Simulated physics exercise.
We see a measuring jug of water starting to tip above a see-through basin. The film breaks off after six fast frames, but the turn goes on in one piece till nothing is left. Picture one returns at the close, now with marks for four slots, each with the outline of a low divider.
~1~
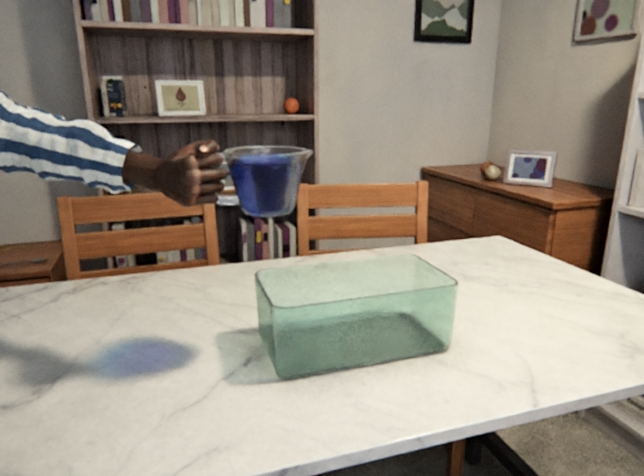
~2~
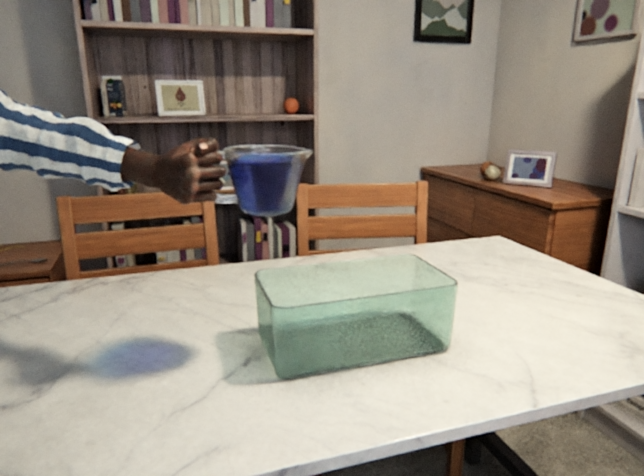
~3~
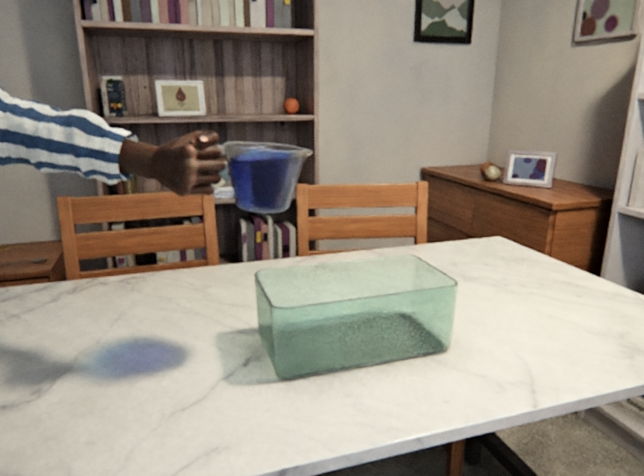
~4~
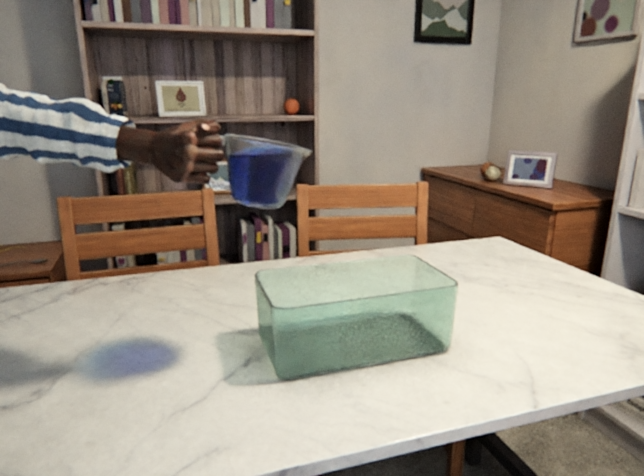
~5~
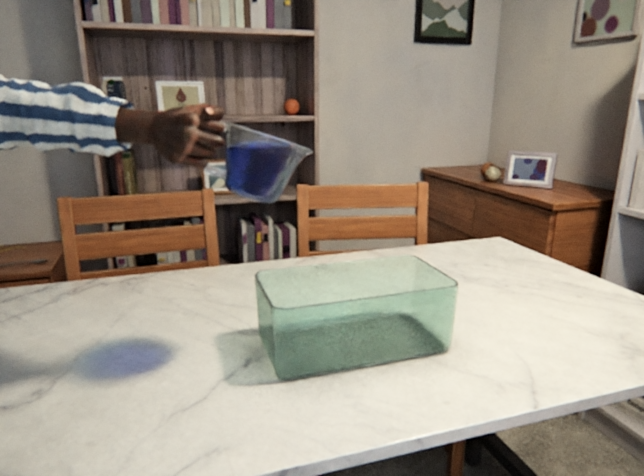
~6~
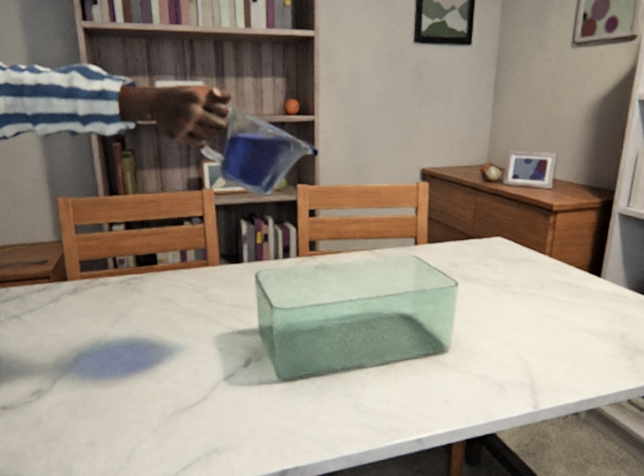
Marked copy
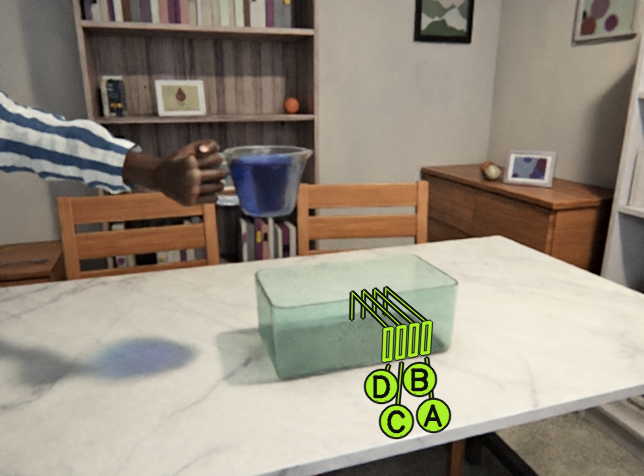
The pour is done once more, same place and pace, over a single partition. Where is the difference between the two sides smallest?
I would pick place C.
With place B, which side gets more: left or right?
The left side.
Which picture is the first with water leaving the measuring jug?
Picture 6.
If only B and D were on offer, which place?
The answer is D.
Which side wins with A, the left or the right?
More ends on the left.
On the marked copy, A at (426, 358); B at (414, 360); C at (401, 362); D at (388, 365).
Choosing A, about 90 % ends left of the wall and 5 % right of it; 5 % is lost outside.
Choosing B, about 88 % ends left of the wall and 7 % right of it; 4 % is lost outside.
Choosing C, about 46 % ends left of the wall and 49 % right of it; 4 % is lost outside.
Choosing D, about 17 % ends left of the wall and 78 % right of it; 5 % is lost outside.
